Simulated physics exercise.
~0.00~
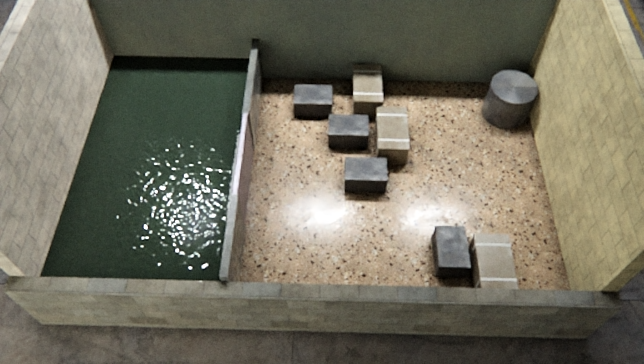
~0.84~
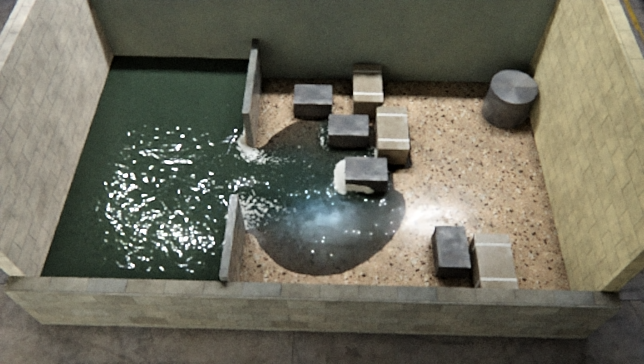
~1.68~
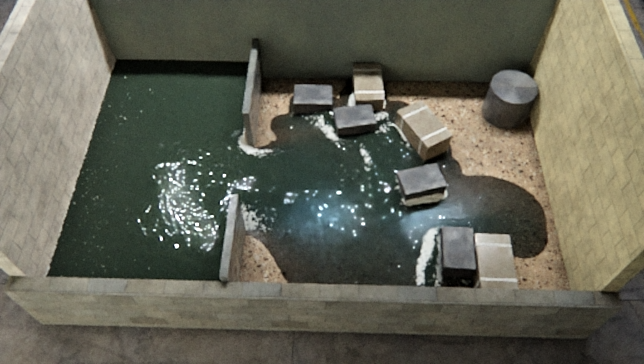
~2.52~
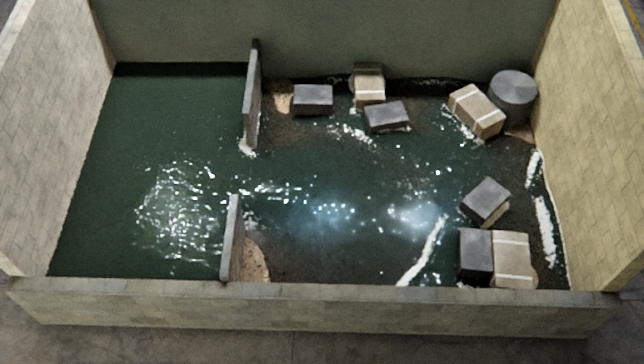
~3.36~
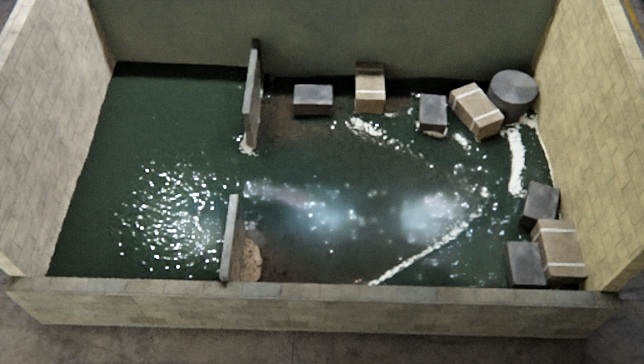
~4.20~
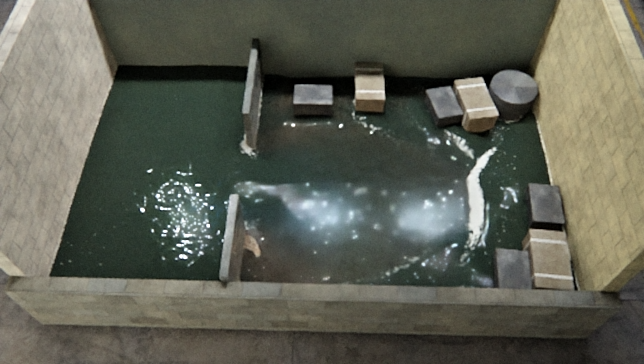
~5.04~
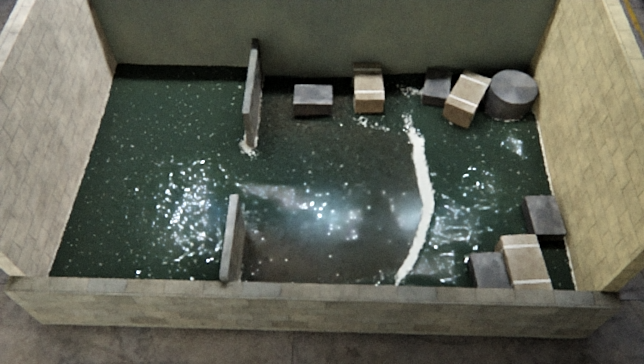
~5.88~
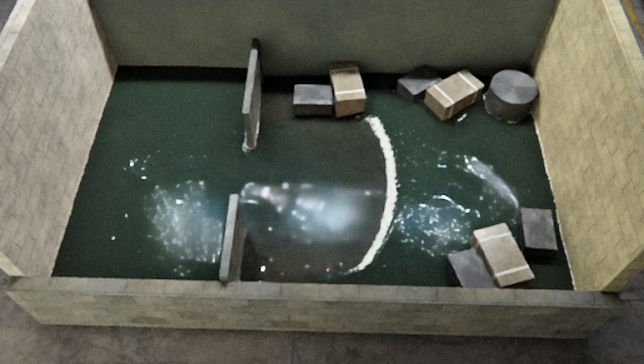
The clip opens on a high view of two adjoining walled rooms, with dark green water on the left and dark and pale boxes on a dry, speckled floor beside a grey cylinder on the right. A gap opens in the partition, and water pours through, spreading around the boxes. The flow pushes several rightward, some toward the cylinder and others toward the right wall, while two near the back wall barely shift. As water covers the floor, a curved white line of foam travels back leftward. The boxes drift left too, ending in loose clusters, some tilted, while the cylinder stays put.
